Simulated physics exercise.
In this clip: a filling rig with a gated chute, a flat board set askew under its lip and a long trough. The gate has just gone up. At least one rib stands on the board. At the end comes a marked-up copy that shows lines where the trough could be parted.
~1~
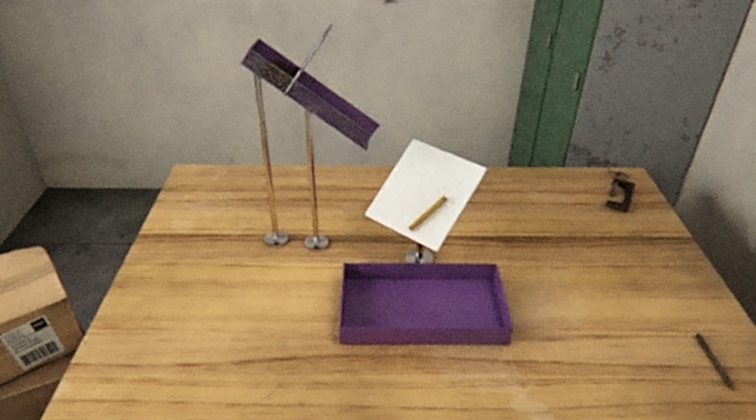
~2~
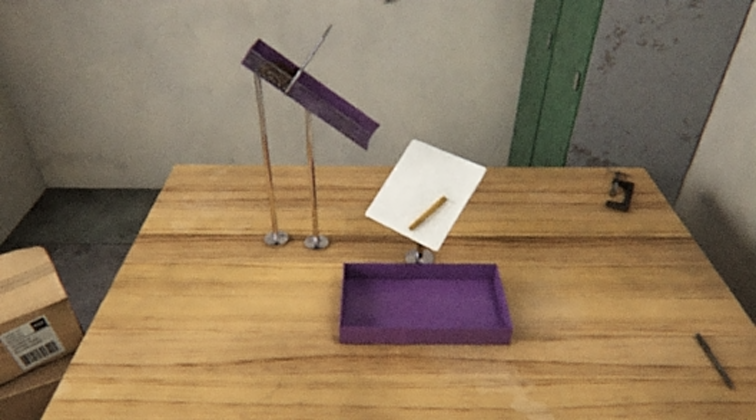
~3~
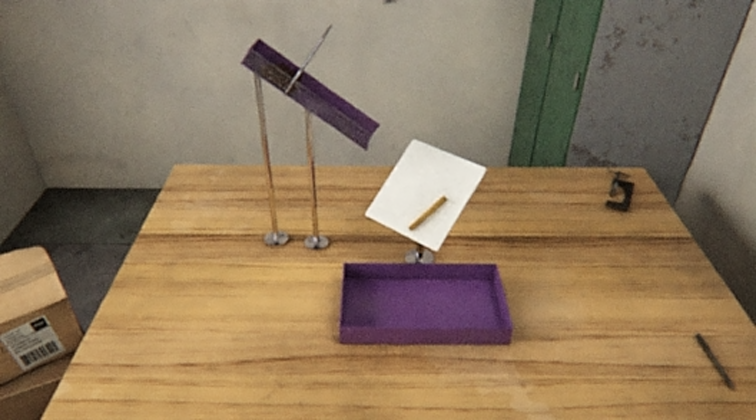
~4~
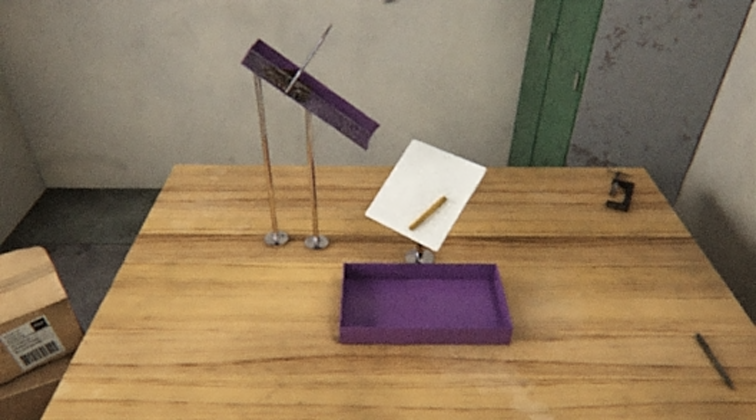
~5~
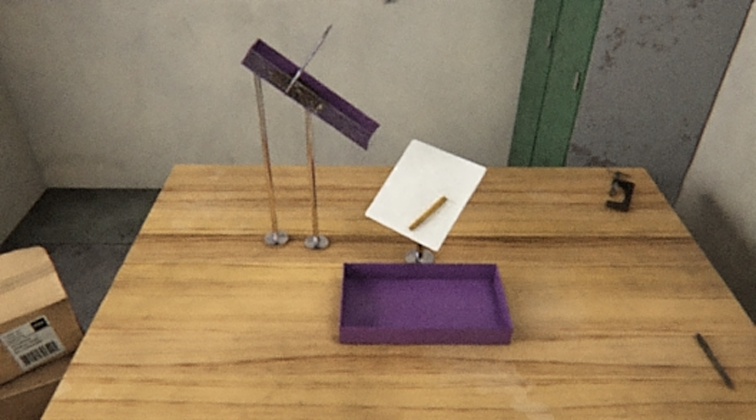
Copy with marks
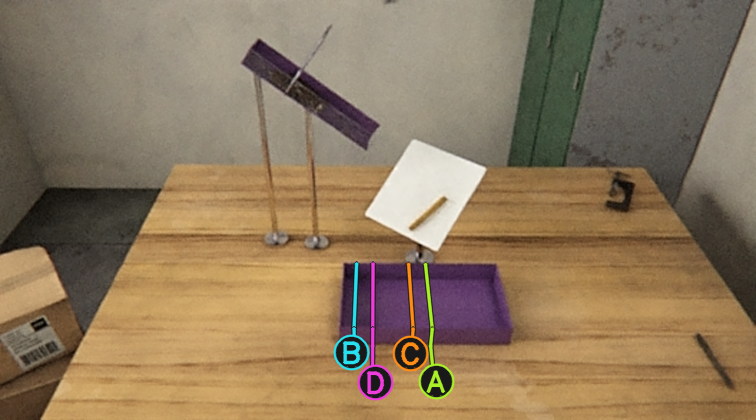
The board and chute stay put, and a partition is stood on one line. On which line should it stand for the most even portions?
The answer is line D.
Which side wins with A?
More lands on the left.
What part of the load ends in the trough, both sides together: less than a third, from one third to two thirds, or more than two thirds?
More than two thirds.
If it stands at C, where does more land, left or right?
Left.
On the marked copy, line A crosses the front rim at (432, 328); line B crosses the front rim at (354, 327); line C crosses the front rim at (413, 328); line D crosses the front rim at (372, 327).
With A, of what is caught, every piece on the left of the divider, not one piece on the right.
With B, of what is caught, just a few on the left of the divider, almost all on the right.
With C, of what is caught, every piece on the left of the divider, not one piece on the right.
With D, of what is caught, roughly a quarter on the left of the divider, the larger part on the right.
